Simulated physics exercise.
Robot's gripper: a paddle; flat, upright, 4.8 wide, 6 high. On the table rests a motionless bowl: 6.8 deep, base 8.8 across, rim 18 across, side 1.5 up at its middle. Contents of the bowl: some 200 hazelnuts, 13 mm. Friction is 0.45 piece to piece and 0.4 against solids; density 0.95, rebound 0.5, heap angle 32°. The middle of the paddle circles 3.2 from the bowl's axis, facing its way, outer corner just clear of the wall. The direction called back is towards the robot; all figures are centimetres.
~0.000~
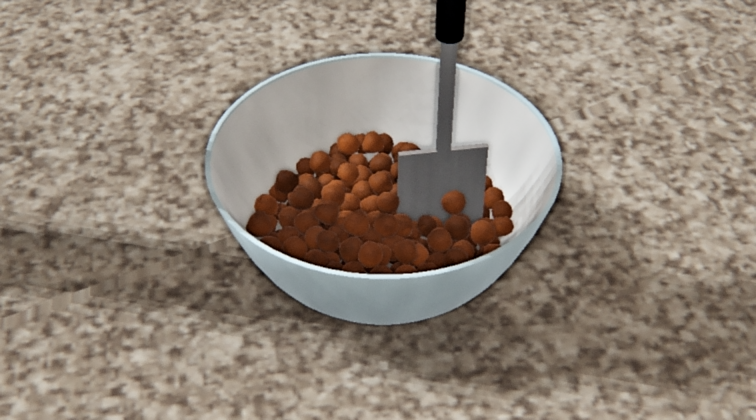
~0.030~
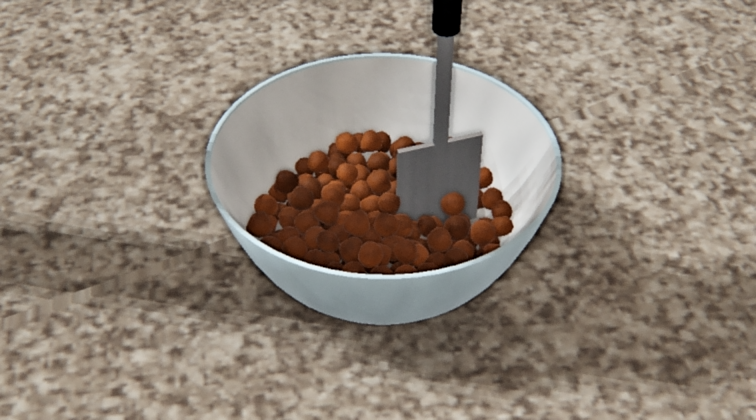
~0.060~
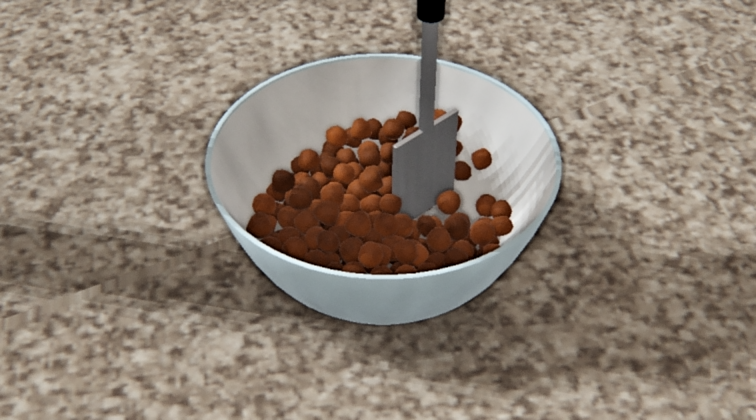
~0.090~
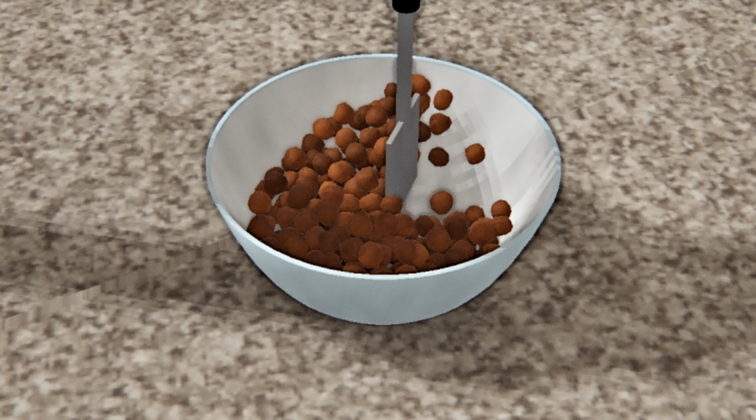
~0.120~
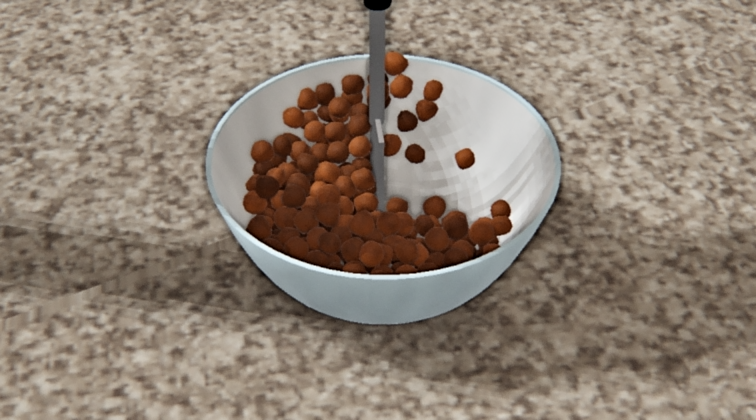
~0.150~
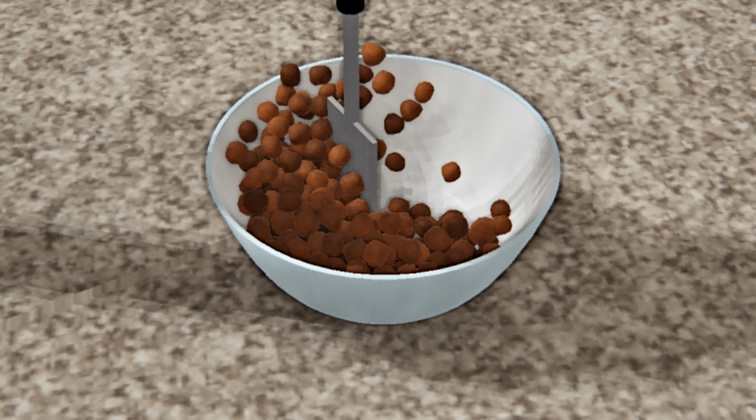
A flat grey metal paddle with a black handle sweeps leftward through a heap of round reddish-brown nuts in a white bowl. The bowl sits still on a mottled beige-and-brown stone-like surface, seen from above at an angle by an unmoving camera. As the paddle turns edge-on and then angles the other way, nuts bunch up and climb the left and back walls, while a few scatter behind it, baring the bowl's right side.
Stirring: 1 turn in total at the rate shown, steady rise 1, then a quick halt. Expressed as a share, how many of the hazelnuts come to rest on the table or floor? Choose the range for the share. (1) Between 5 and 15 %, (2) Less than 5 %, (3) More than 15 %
Between 5 and 15 %.
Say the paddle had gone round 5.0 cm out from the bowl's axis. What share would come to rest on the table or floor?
Some 10 percent would.
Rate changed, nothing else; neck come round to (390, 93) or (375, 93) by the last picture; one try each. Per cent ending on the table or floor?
About 0 % for one try and about 5 % for the other, in order.
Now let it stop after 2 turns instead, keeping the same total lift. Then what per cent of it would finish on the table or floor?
It would be around 15 percent.
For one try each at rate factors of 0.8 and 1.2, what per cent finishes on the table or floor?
5 % and 15 %.
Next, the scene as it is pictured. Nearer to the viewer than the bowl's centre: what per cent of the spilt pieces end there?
70 per cent, roughly.
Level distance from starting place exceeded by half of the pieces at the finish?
Roughly 7 cm.
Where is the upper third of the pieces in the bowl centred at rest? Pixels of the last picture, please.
Centre of top third: Approx. (432, 170).
By 0.26 s, 204° round, highest piece 10 above the table; 202 in the bowl, 2 in flight or on the tool.
By 0.36 s, 297° round, highest piece 11 above the table; 192 in the bowl, 4 on the table or floor, 8 in flight or on the tool.
By 0.62 s, 0° round, highest piece 6 above the table; 183 in the bowl, 20 on the table or floor, 1 in flight or on the tool.
By 1.32 s, 0° round, highest piece 6 above the table; 183 in the bowl, 21 on the table or floor.
Final count, 183 in the bowl, 21 on the table or floor. That is 10 % on the table or floor.
